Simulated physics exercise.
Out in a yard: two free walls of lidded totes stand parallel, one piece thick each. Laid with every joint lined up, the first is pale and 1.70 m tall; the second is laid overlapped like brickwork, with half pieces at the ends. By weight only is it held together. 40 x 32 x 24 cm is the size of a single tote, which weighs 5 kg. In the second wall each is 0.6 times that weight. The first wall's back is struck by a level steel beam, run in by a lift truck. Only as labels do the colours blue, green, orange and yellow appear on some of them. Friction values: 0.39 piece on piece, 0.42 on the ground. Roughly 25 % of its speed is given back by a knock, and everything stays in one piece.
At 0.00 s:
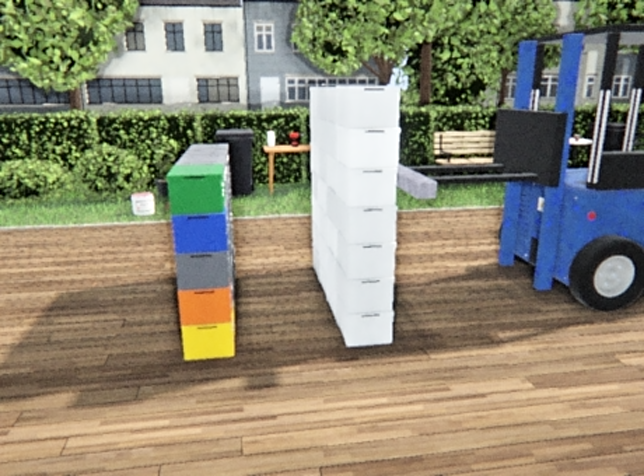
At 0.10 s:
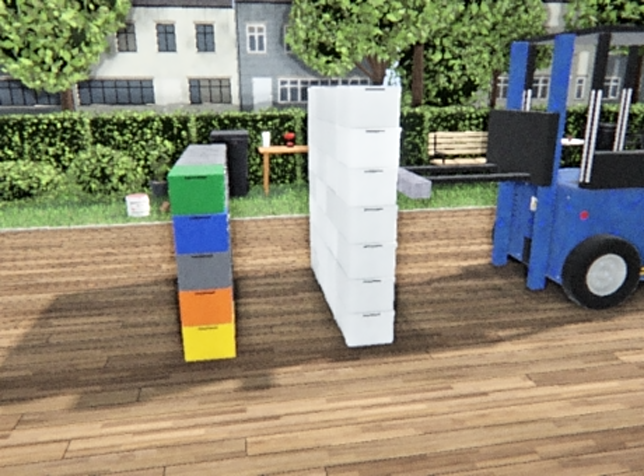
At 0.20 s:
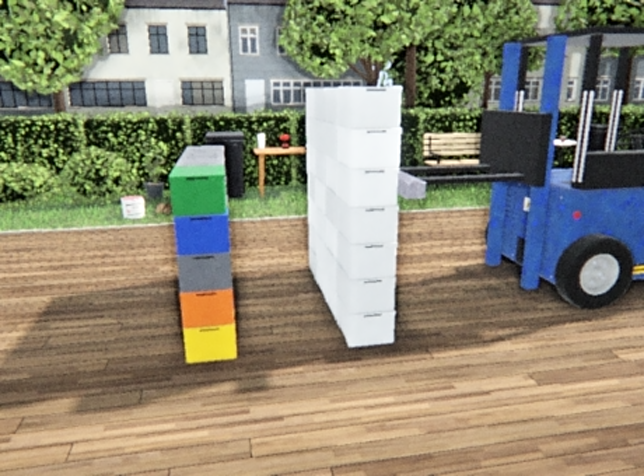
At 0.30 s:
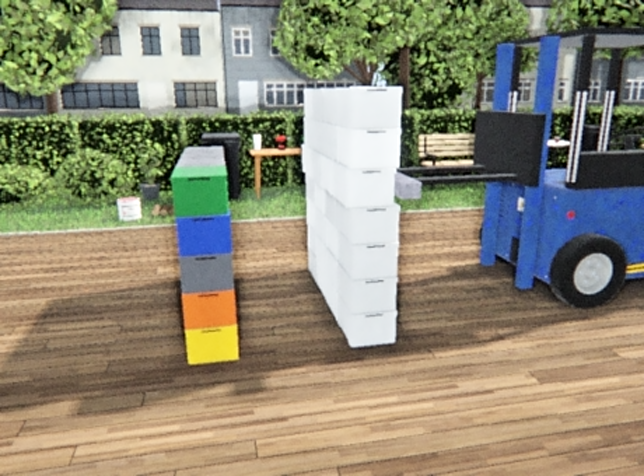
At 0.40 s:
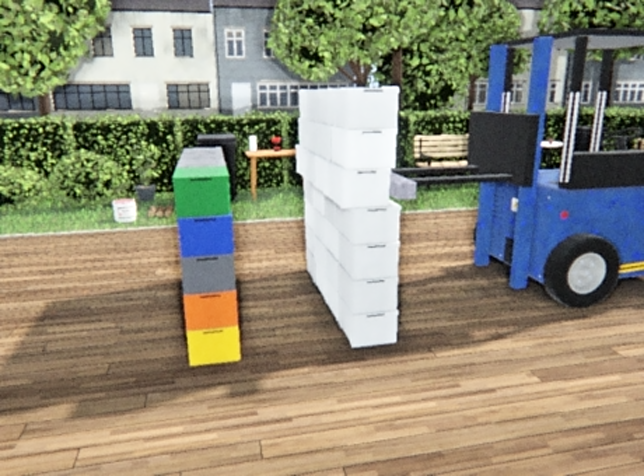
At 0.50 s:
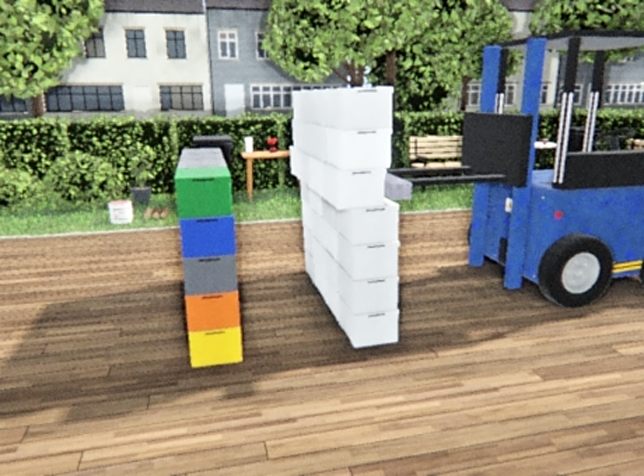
In a yard, a blue lift truck rolled left and pressed a level beam into a tall white wall of totes, shifting its upper rows left while the shorter, colourful wall stayed still.
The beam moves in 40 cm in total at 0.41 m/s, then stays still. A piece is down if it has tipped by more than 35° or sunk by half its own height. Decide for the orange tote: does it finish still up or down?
It finishes down.
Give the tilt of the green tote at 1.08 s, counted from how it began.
Rotation: Approx. 0°.
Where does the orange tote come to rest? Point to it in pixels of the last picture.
Near (75, 389).
After 1.08 s, 0 of the pale wall down; none of the 22 totes of the second wall down; orange tote unmoved.
After 1.72 s, 20 of the pale wall down; none of the 22 totes of the second wall down, 21 disturbed; orange tote 7° from how it stood; green tote 8° from how it stood.
After 2.18 s, 20 of the pale wall down; 19 of the 22 totes of the second wall down; orange tote 47° from how it stood, 13 cm lower; blue tote 42° from how it stood, 31 cm lower.
After 3.06 s, 20 of the pale wall down; 19 of the 22 totes of the second wall down; orange tote on its side; blue tote on its side.
In the end (5.2 s), 24 of the pale wall down; 19 of the 22 totes of the second wall down; orange tote on its side; green tote on its side; blue tote on its side. From the last view, middles, orange tote near (75, 389).
